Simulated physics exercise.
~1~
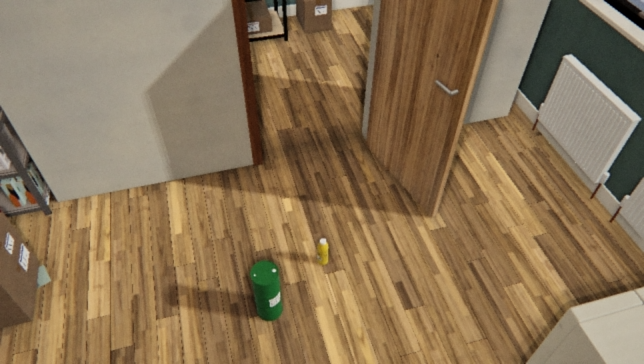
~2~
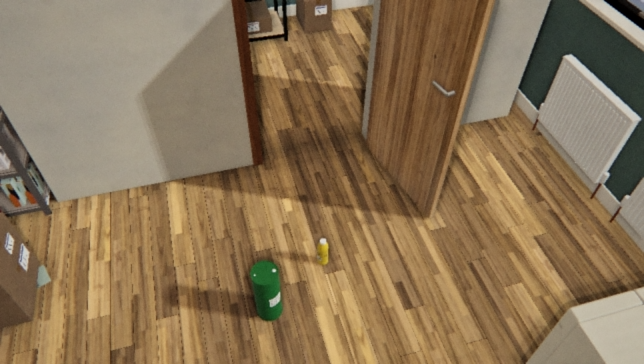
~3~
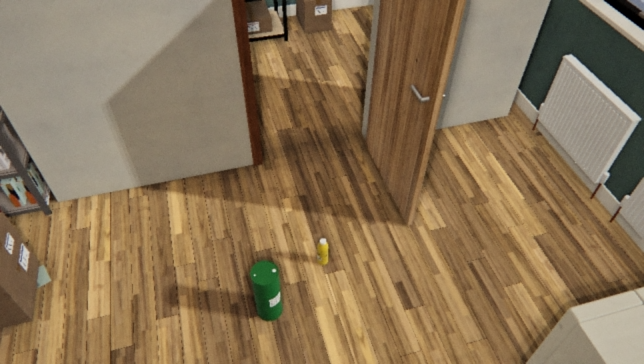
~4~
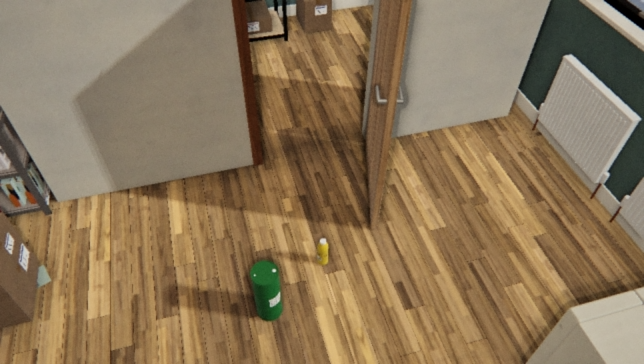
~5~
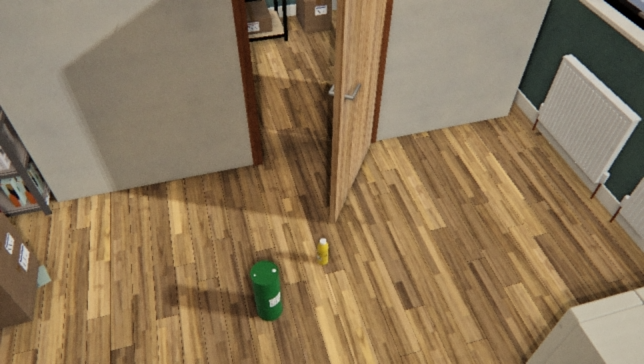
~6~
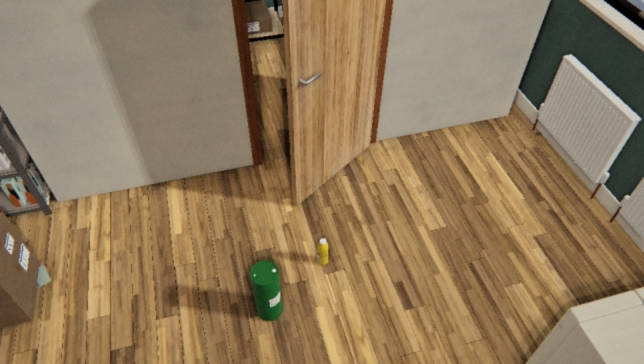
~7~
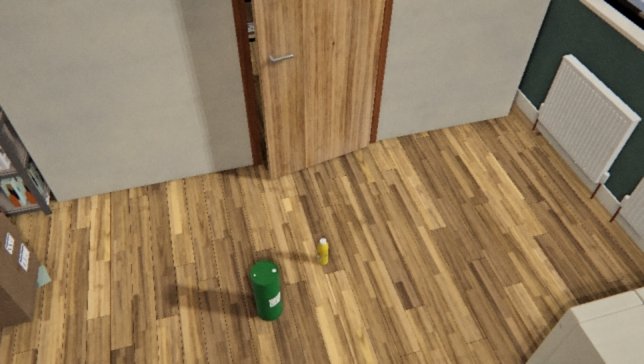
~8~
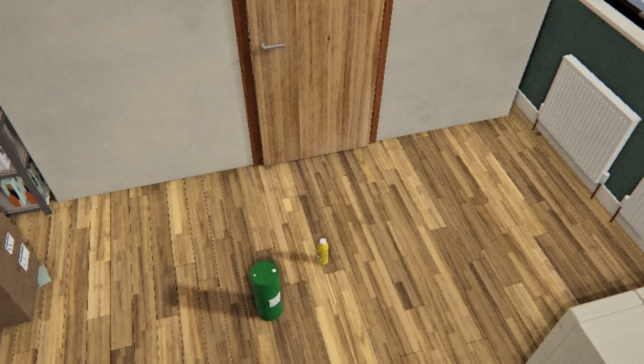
In a room with a wooden floor, a door that stood wide open swung steadily round to the left, passing behind a green canister and a small yellow bottle without touching either, and ended fully shut in its frame.
